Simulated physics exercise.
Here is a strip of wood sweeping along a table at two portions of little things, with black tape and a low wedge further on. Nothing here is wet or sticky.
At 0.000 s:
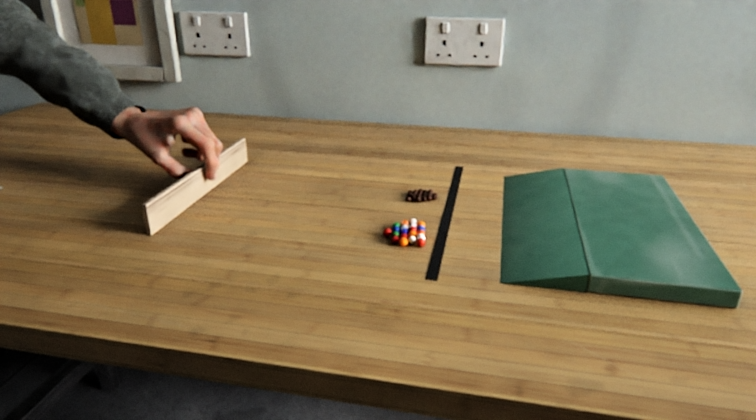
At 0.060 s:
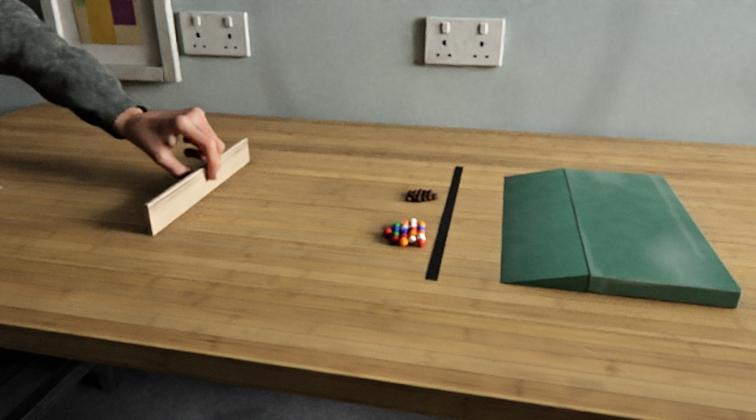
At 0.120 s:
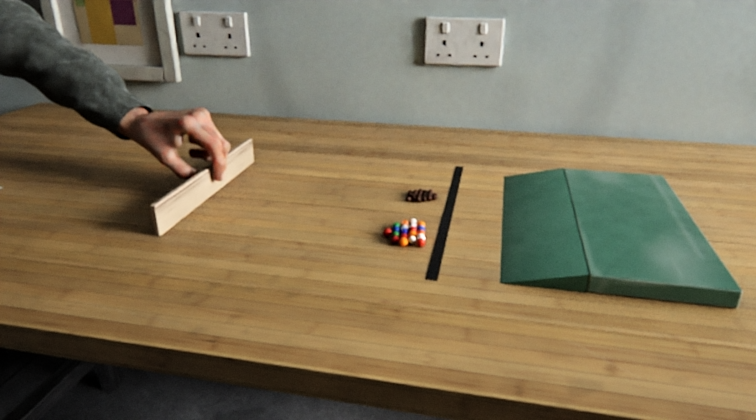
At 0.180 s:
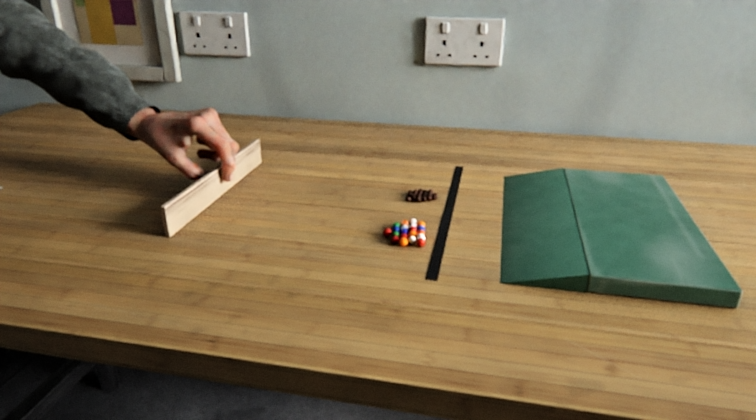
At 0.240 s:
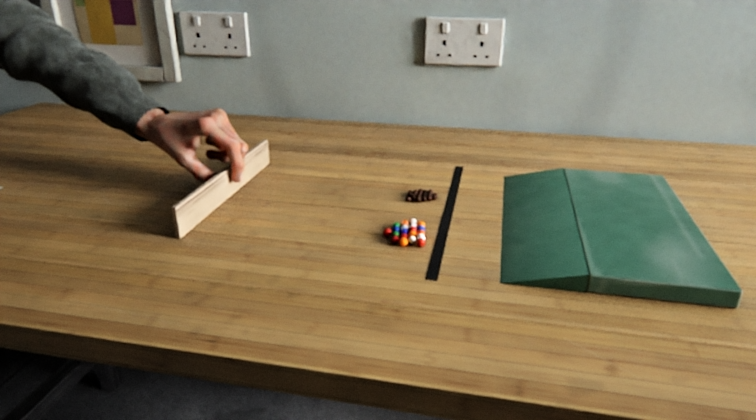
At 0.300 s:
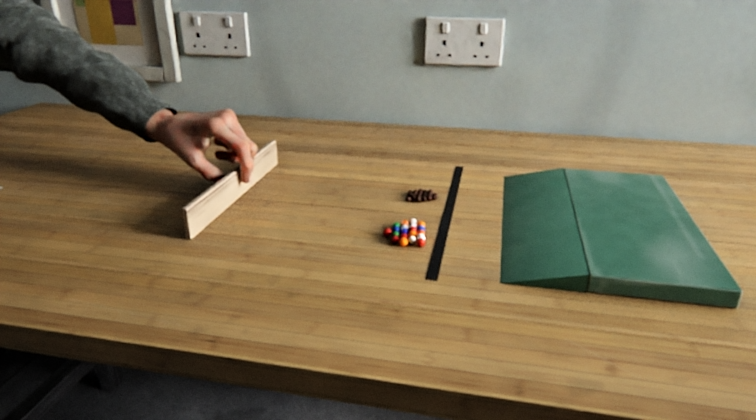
A hand in a grey sleeve grips an upright strip of pale wood at the left of a wooden table, seen from slightly above against a grey wall with sockets. To its right sit small dark pieces and, nearer, a cluster of multicoloured beads, then black tape and a low green wedge. The hand slides the strip a short way rightward, while the camera and everything else stay still.
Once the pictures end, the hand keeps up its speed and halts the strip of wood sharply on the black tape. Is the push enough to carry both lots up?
The near batch does not make it up and the far batch does not make it up.
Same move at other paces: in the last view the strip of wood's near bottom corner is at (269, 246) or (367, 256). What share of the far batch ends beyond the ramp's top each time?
In turn 0 and 100 in a hundred.
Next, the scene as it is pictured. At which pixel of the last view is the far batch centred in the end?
Near (479, 200).
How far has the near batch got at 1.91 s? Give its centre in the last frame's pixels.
Around (504, 241).
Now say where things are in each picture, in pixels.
In the first picture, strip of wood at (156, 212), at rest; black tape at (459, 171); top of the ramp at (587, 265); near batch at (404, 233), a few round plastic beads; far batch at (420, 195), a few allspice berries.
In the second picture, strip of wood at (158, 213); far batch at (420, 195).
In the third picture, strip of wood at (164, 213); near batch at (404, 233).
In the fourth picture, strip of wood at (174, 214); far batch at (420, 195).
In the fifth picture, strip of wood at (184, 215); near batch at (404, 233).
In the sixth picture, strip of wood at (195, 216); black tape at (459, 171); top of the ramp at (587, 265); near batch at (404, 233); far batch at (420, 195).
After 0.95 s, strip of wood still moving, near (344, 177); near batch all short of the ramp; far batch all short of the ramp.
After 1.63 s, strip of wood stopped at the black tape; near batch all short of the ramp; far batch all short of the ramp.
After 1.91 s, strip of wood stopped at the black tape; near batch a small part on the ramp, most short of the ramp; far batch all short of the ramp.
At rest (2.7 s), strip of wood stopped at the black tape; near batch none past the top, all short of the ramp; far batch none past the top, all short of the ramp.
